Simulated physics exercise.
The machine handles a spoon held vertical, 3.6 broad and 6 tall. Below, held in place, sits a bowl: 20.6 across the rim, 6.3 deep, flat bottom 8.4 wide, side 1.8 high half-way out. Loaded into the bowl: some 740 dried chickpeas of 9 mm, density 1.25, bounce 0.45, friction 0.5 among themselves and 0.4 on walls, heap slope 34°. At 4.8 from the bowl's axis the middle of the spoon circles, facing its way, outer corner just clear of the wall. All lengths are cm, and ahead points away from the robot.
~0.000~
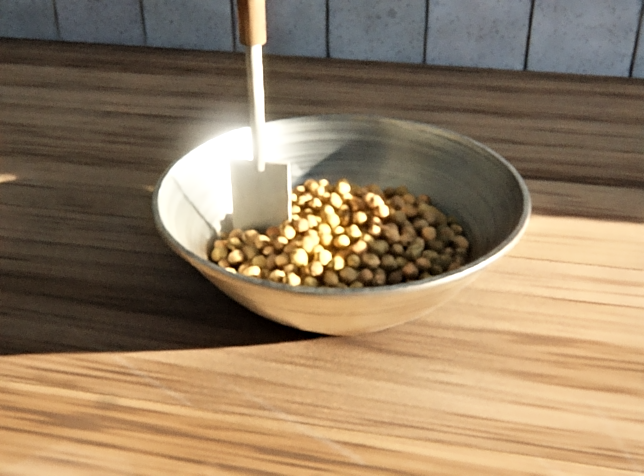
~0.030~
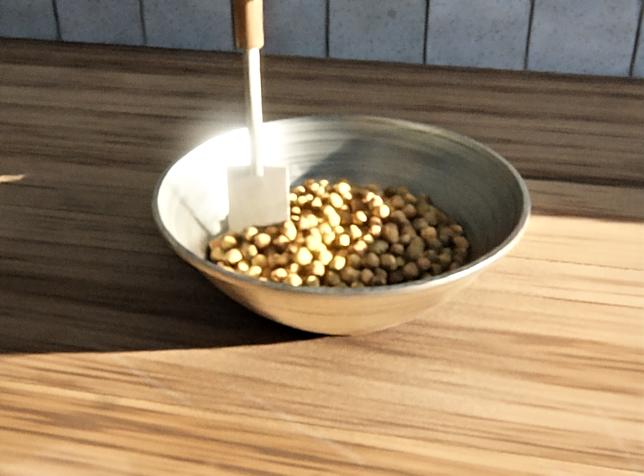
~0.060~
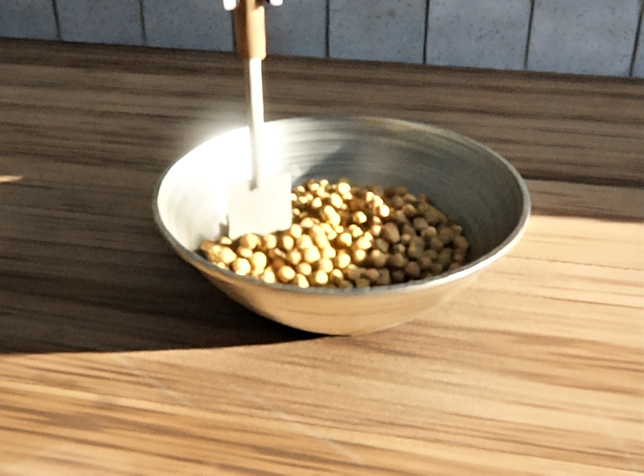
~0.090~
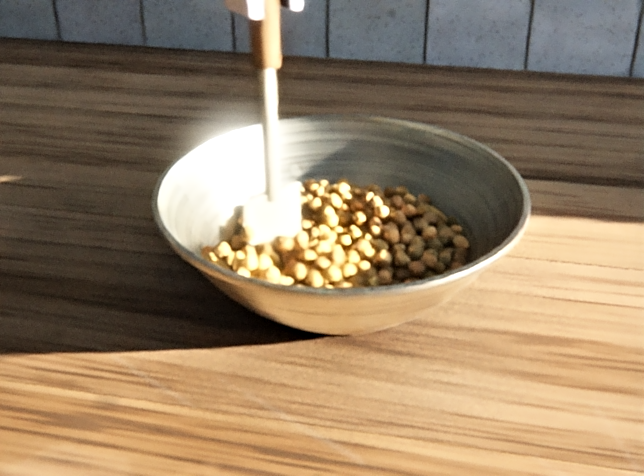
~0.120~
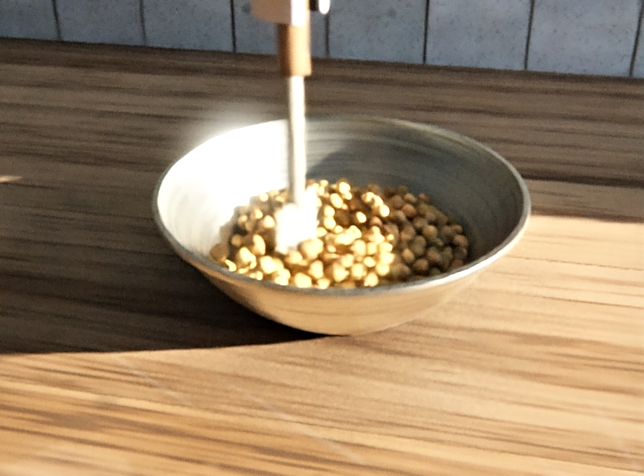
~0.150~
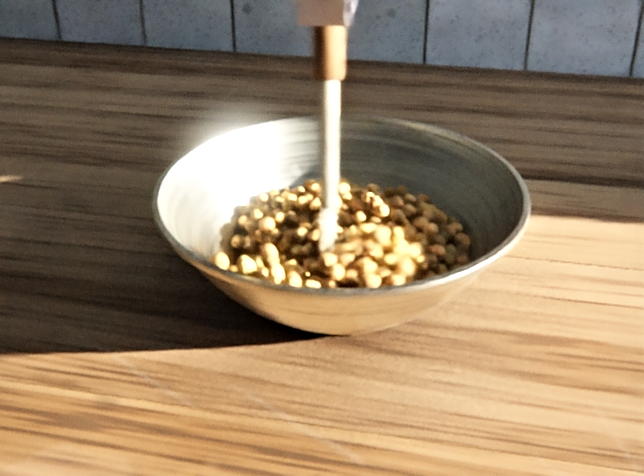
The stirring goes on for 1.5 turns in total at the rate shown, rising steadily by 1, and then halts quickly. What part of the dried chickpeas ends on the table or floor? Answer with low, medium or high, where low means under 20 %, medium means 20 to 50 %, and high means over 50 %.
Low.
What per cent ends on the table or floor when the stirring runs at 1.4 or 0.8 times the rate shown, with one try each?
First try close to 25, second close to 5, in per cent.
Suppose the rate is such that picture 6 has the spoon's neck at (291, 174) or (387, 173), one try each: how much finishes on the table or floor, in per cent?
Near 0 per cent for the first, near 25 per cent for the second.
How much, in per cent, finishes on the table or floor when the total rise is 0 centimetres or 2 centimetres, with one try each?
Roughly 15 percent, then roughly 5 percent.
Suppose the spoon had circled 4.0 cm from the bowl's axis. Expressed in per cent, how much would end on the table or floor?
Near 5 %.
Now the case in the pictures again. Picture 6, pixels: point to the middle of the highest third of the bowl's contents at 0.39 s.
About pixel (354, 169).
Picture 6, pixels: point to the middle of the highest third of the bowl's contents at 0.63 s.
The centre lies near (308, 264) in the last picture.
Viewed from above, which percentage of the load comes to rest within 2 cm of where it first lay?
Roughly 20 percent.
After 0.39 s, 266° round, highest piece 8 above the table; 690 in the bowl, 28 on the table or floor, 18 in flight or on the tool.
After 0.63 s, 79° round, highest piece 8 above the table; 675 in the bowl, 60 on the table or floor, 1 in flight or on the tool.
After 0.95 s, 180° round, highest piece 6 above the table; 670 in the bowl, 66 on the table or floor.
After 1.65 s, 180° round, highest piece 6 above the table; 670 in the bowl, 66 on the table or floor.
In the end, 670 in the bowl, 66 on the table or floor. That is 9 % on the table or floor.
